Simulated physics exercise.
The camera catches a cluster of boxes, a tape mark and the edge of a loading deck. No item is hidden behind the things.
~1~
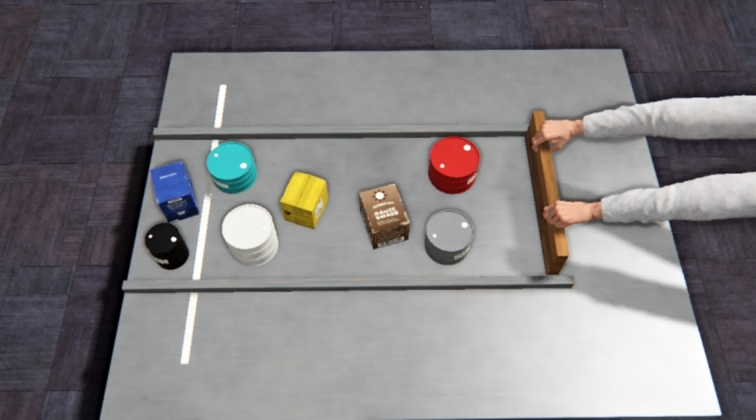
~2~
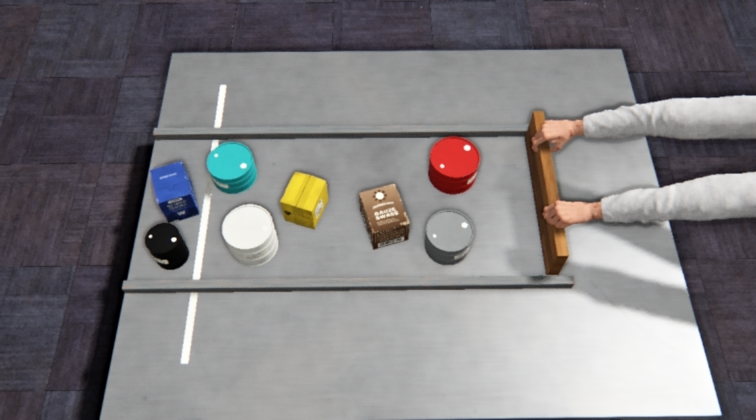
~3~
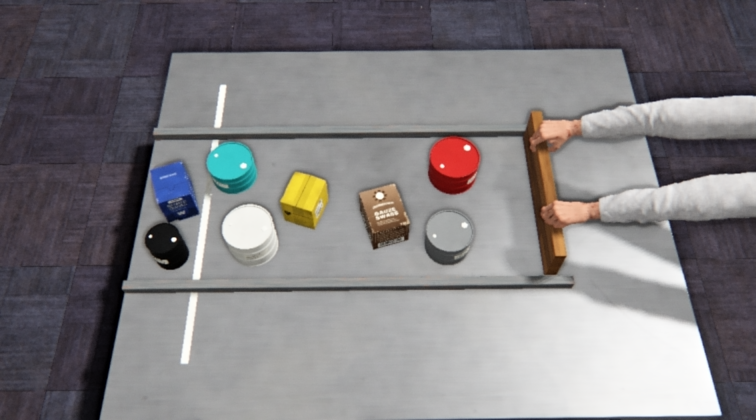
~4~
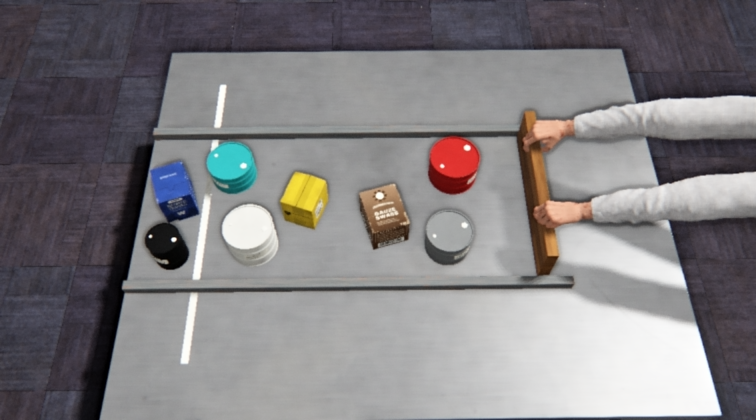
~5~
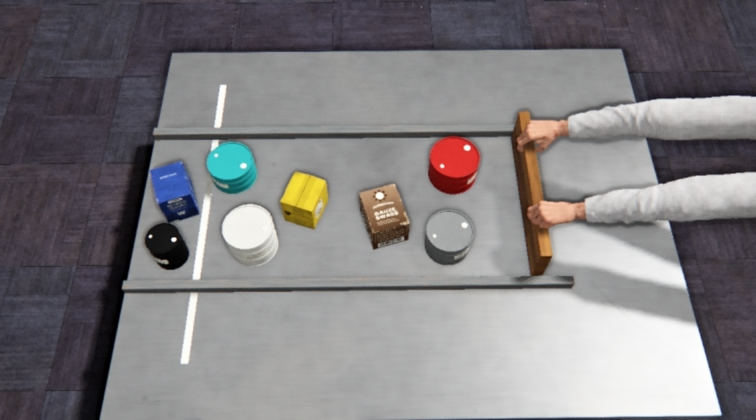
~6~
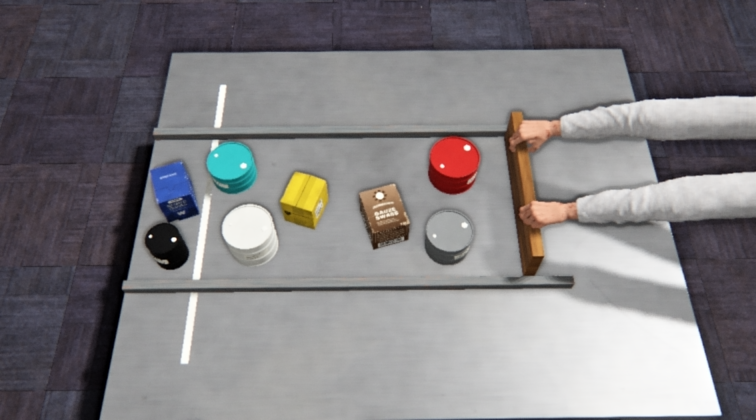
On a grey deck, two hands slide a wooden plank slightly left toward motionless containers.
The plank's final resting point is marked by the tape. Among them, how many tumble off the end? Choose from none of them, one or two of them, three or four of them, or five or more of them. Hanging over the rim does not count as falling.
Three or four of them do.
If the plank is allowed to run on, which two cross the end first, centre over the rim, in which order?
The black canister first, the blue box second.
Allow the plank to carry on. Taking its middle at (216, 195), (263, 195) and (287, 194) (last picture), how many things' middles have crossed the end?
First 2, next 0, last 0.
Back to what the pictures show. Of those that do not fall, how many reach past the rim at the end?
2, I think.
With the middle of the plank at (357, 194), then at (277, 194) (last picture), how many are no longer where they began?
That makes 4 at the first spot and 7 at the second.
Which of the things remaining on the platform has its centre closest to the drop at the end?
That one's the white canister.
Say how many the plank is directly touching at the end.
Number in contact with it: 3.
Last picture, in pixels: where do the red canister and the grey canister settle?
Listed as asked: First (184, 165), and then (173, 250).
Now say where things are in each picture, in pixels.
The first picture shows blue box (175, 193); black canister (168, 247); turquoise canister (232, 168); plank (545, 192); tape (206, 207).
The second picture shows black canister (168, 247); grey canister (448, 238).
The third picture shows turquoise canister (232, 168); yellow parcel (305, 201).
The fourth picture shows blue box (175, 193); plank (536, 192).
The fifth picture shows black canister (168, 247); white canister (251, 236).
The sixth picture shows blue box (175, 193); black canister (168, 247); turquoise canister (232, 168); plank (522, 192); tape (206, 207).
Soon after, none off yet; blue box at rest near (175, 193); black canister at rest near (168, 247); turquoise canister at rest near (232, 168).
By the end, the number that fall off is three or four; fallen, turquoise canister, black canister and blue box.
